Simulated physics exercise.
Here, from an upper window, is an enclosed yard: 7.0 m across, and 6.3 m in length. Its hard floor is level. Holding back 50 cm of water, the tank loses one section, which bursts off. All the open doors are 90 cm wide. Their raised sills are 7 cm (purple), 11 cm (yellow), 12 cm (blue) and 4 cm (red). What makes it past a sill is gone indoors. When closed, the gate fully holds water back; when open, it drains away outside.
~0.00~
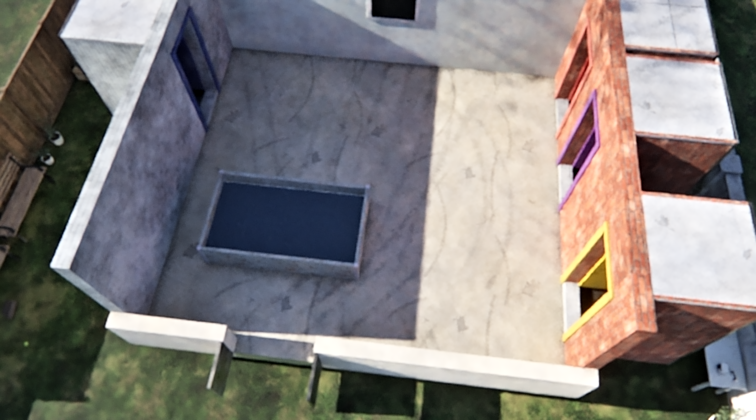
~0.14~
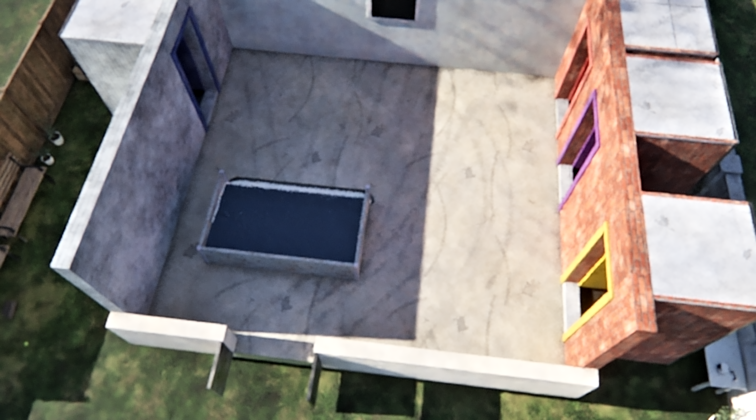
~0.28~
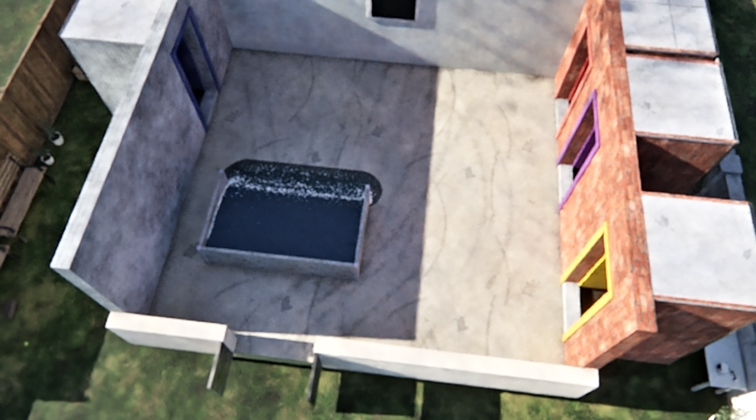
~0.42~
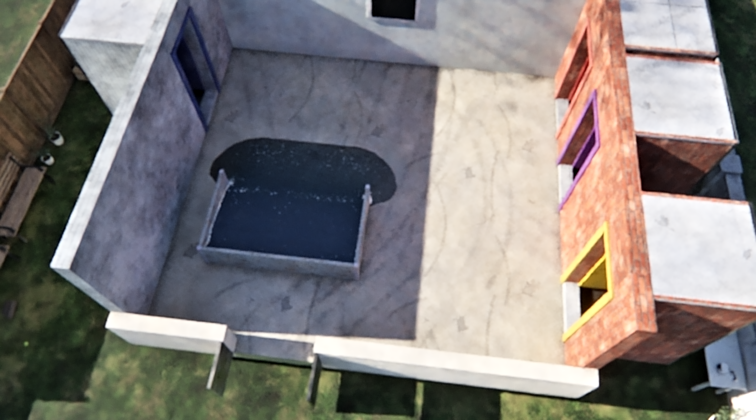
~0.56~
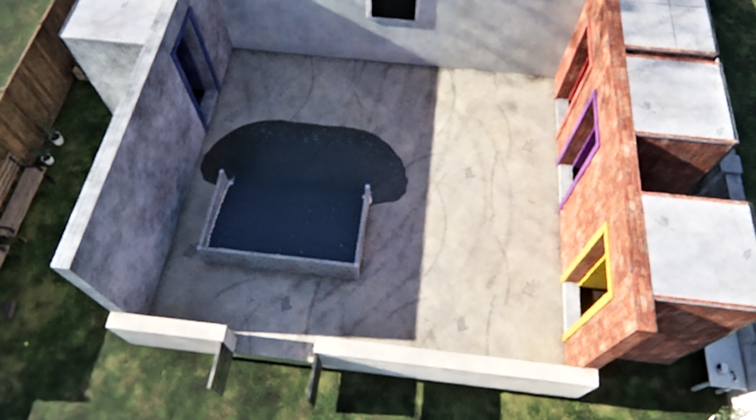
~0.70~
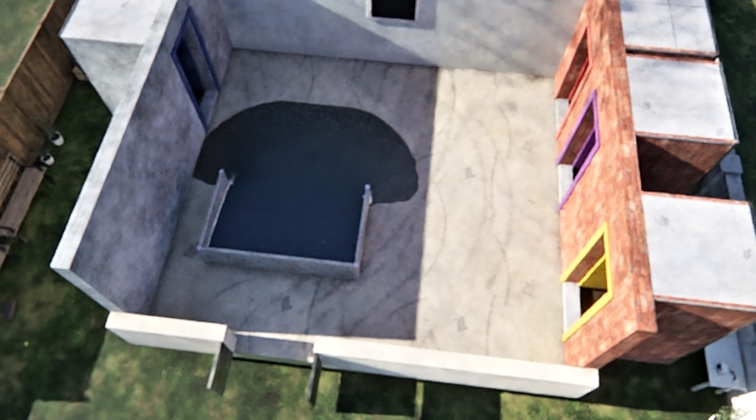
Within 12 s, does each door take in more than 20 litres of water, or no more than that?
As I see it, the purple door will hold enough water back; the yellow door will hold enough water back; the blue door will hold enough water back; the red door will not hold enough water back.
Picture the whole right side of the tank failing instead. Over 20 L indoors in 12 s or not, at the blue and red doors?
The blue door comes out less than that and the red door more than that.
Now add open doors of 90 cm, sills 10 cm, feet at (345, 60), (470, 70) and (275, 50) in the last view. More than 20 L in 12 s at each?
In turn: Beyond it, short of it, beyond it.
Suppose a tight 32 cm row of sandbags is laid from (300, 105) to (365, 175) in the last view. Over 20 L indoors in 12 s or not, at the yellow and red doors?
Checking the limit, yellow is fine, red is too much.
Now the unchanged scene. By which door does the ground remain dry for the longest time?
It is the yellow one.
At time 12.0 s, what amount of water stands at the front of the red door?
5.0 cm.
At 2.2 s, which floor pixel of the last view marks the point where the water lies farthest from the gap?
Location: Approx. (455, 74) in the last view.
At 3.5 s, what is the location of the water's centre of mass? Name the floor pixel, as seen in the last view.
I'd put it close to (327, 116).
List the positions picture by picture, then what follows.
In the first frame, still water, 50 cm deep, in the tank at (287, 219).
In the second frame, water pours out on the tank's far side and has run 1.3 m, to a hidden place; typically 4 cm deep outside, 50 cm at the tank's back.
In the third frame, water pours out on the tank's far side and has run 1.5 m, to (377, 188); typically 9 cm deep outside, 50 cm at the tank's back.
In the fourth frame, water pours out on the tank's far side and has run 1.8 m, to (386, 170); typically 8 cm deep outside, 46 cm at the tank's back.
In the fifth frame, the front is at (393, 158), 2.0 m from the gap on the tank's far side; 4.8 m2 of floor is under water; 41 cm left at the back of the tank.
In the sixth frame, the front is at (372, 118), 2.3 m from the gap on the tank's far side; 6.6 m2 of floor is under water; 42 cm left at the back of the tank.
After 1.4 s water covers 35 % of the floor and is deepest (18 cm) near (284, 190); purple door not reached, yellow door not reached, blue door 8 cm at the sill, 0 L in, red door not reached.
After 2.2 s water covers 40 % of the floor and is deepest (33 cm) near (238, 60); purple door not reached, yellow door not reached, blue door 10 cm at the sill, 0 L in, red door not reached.
After 3.5 s water covers 45 % of the floor and is deepest (20 cm) near (240, 54); purple door not reached, yellow door not reached, blue door 14 cm at the sill, 1 L in, red door not reached.
After 7.0 s water covers 75 % of the floor and is deepest (14 cm) near (145, 326); purple door 6 cm at the sill, 0 L in, yellow door 2 cm at the sill, 0 L in, blue door 5 cm at the sill, 6 L in, red door 10 cm at the sill, 84 L in.
After 12.0 s water covers 95 % of the floor and is deepest (8 cm) near (546, 375); purple door 4 cm at the sill, 1 L in, yellow door 6 cm at the sill, 0 L in, blue door 2 cm at the sill, 6 L in, red door 5 cm at the sill, 127 L in.
